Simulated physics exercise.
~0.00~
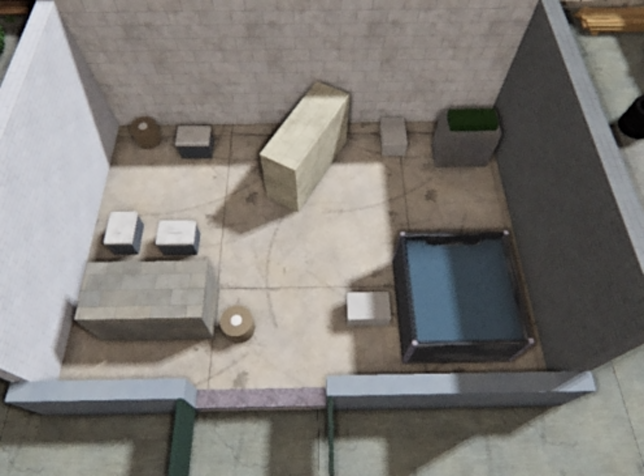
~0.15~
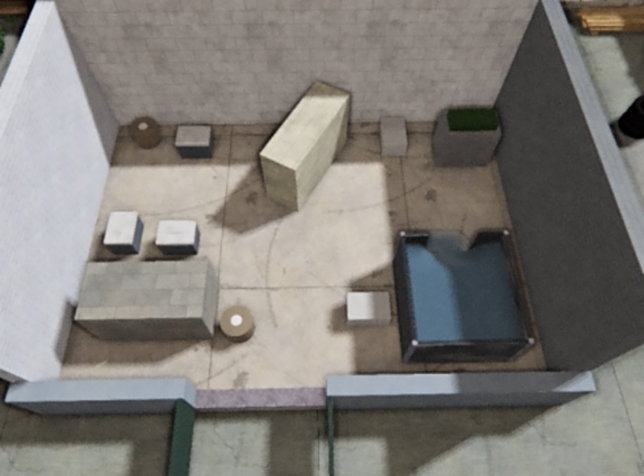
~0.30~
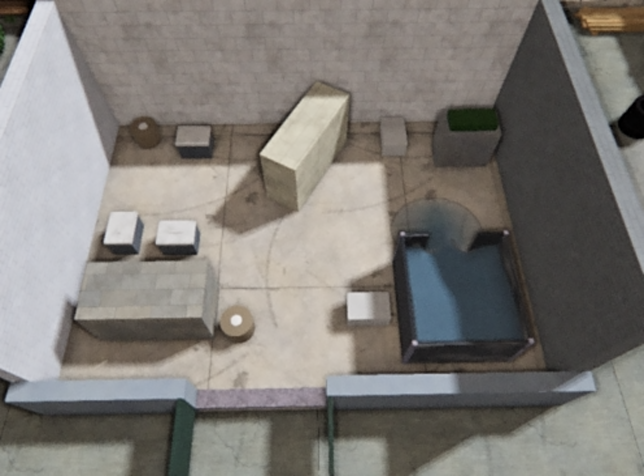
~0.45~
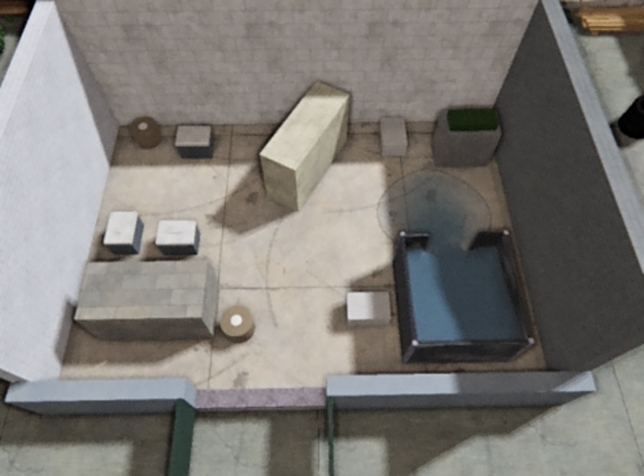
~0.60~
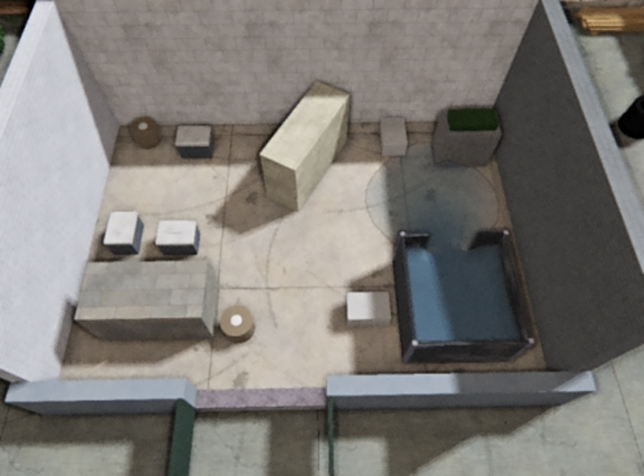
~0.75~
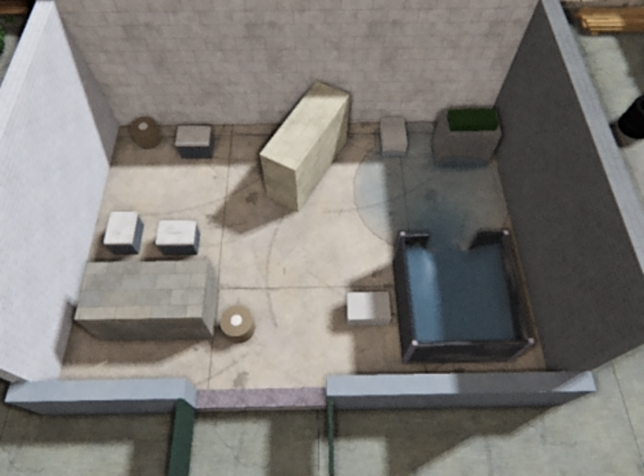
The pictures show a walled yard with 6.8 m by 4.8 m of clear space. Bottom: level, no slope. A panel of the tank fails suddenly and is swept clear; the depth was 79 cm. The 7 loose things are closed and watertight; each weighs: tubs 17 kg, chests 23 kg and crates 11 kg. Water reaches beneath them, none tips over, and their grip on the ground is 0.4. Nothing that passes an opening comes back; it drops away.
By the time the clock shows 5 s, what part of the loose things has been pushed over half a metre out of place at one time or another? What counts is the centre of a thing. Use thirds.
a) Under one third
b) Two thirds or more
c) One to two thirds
Option a: Under one third.
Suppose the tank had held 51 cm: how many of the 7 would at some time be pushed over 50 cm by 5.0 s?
Result: 0.
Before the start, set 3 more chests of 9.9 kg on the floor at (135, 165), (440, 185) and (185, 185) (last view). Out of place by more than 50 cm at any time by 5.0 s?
Going through them, I'd say falls short, exceeds it and finally falls short.
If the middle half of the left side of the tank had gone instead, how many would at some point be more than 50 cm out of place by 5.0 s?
In that case 4 of them.
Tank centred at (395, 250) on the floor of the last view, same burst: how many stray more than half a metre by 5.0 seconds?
Count: 1.
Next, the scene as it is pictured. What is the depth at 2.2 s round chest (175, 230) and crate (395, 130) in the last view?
Around 0 cm and 20 cm.
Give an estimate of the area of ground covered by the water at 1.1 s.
At that time the wet patch spans about 8.5 m2.
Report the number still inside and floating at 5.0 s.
I count 1.
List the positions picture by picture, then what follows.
A crate at (394, 131), on the bottom; a tub at (236, 321) rests on the ground; water covers 2.0 m2; 0 of 7 have shifted, in the first frame.
A crate at (394, 131), on the bottom; a tub at (236, 321) rests on the ground; 2.6 m2 under water; 0 of 7 have shifted, in the second frame.
A crate at (394, 131) rests on the ground; a tub at (236, 321) rests on the ground; water covers 3.3 m2; 0 of 7 have shifted, in the third frame.
A crate at (394, 131), on the bottom; a tub at (236, 321) rests on the ground; 4.4 m2 under water; 0 of 7 have shifted, in the fourth frame.
A crate at (394, 131) rests on the ground; a tub at (236, 321), on the bottom; water covers 5.6 m2; 0 of 7 have shifted, in the fifth frame.
A crate at (394, 131), on the bottom; a tub at (236, 321), on the bottom; water covers 6.8 m2; 0 of 7 have shifted, in the sixth frame.
After 1.1 s 0 of 7 are over 50 cm from their spots; 1 afloat.
After 2.2 s 0 of 7 are over 50 cm from their spots; 1 afloat.
After 3.5 s 1 of 7 are over 50 cm from their spots; 1 afloat.
After 5.0 s 1 of 7 are over 50 cm from their spots, and 1 have been at some point; 1 afloat.
